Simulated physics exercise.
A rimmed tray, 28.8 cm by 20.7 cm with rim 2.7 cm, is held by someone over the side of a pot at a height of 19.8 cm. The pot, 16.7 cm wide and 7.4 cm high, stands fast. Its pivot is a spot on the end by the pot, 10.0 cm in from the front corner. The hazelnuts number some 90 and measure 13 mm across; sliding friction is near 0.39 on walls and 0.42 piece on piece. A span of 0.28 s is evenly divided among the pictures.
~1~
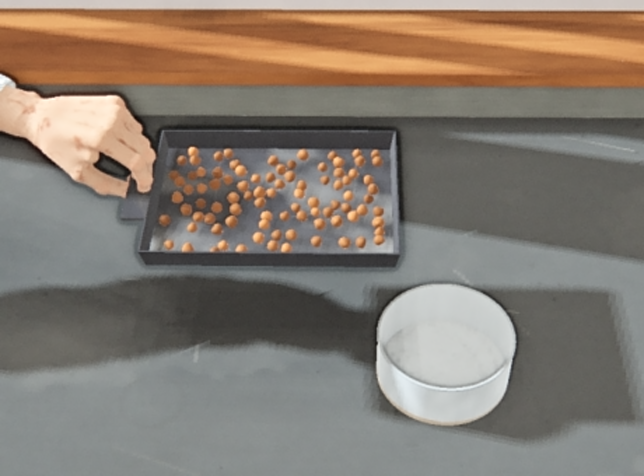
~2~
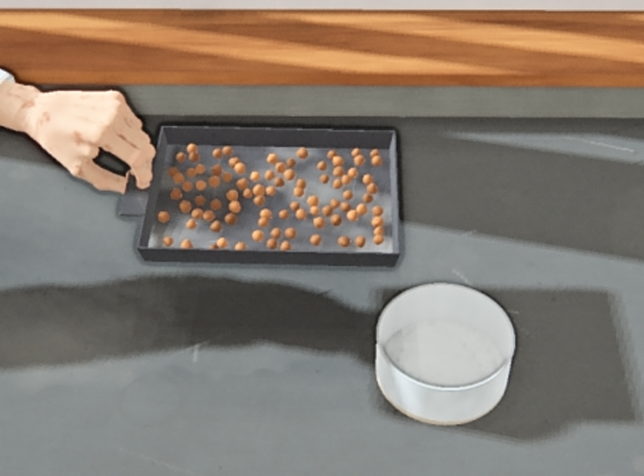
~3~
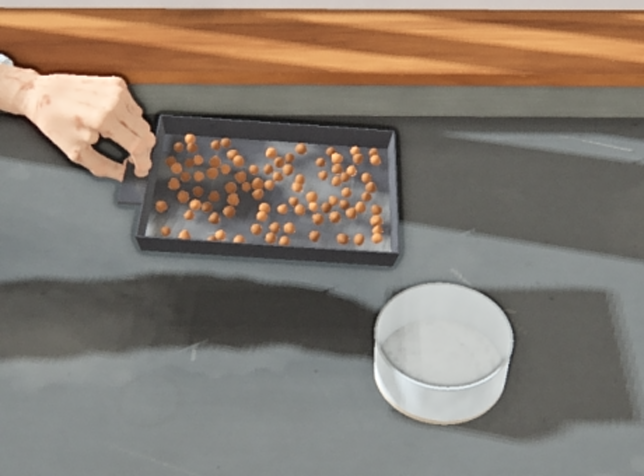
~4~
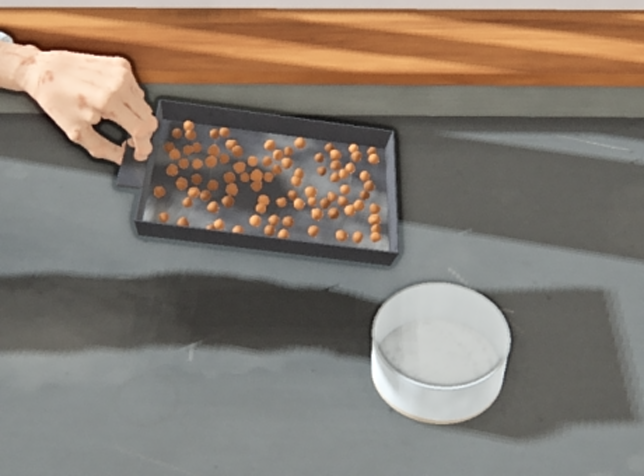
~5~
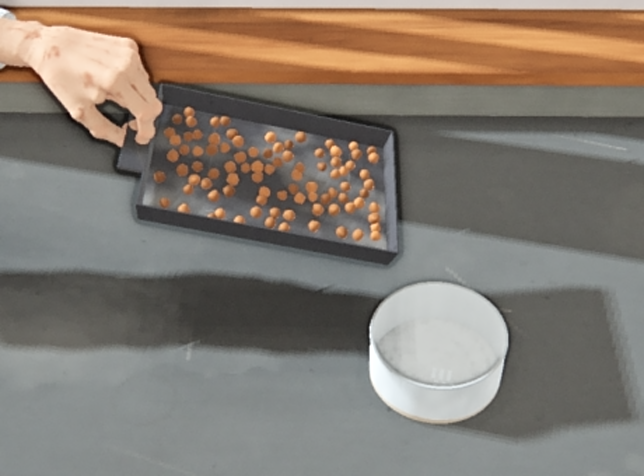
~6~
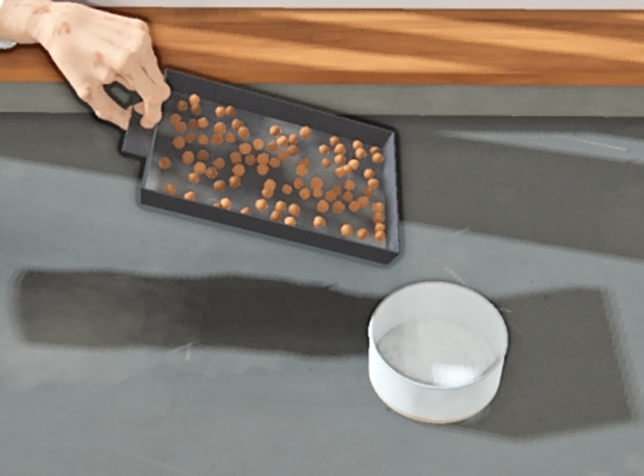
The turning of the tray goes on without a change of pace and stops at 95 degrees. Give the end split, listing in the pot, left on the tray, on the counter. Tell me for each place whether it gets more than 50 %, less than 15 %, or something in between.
I expect pot: In between, tray: Less than 15 %, counter: More than 50 %.
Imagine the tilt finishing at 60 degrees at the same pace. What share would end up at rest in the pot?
0 per cent.
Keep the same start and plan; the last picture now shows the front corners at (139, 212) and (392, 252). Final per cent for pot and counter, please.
Split: Pot = 70, counter = 30.
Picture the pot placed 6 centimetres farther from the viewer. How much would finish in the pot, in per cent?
I'd say some 65 per cent would end up there.
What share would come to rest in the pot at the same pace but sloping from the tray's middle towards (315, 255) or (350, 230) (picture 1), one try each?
First try: About 15 percent; second try: About 100 percent.
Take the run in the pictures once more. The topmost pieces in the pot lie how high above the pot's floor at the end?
It reaches roughly 1.5 cm.
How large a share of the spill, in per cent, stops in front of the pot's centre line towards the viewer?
Near 0 in a hundred.
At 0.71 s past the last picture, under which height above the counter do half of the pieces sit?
Roughly 22 centimetres, more or less.
Then, 0.43 s after the last picture, tilt 56 degrees; the tray holds 100 %, the pot 0 %.
Then, 0.71 s after the last picture, tilt 79 degrees; the tray holds 95 %, the pot 0 %.
Then, 1.10 s after the last picture, tilt 95 degrees; the tray holds 35 %, the pot 5 %.
In the end, pot 30 %, tray 0 %, counter 70 %.
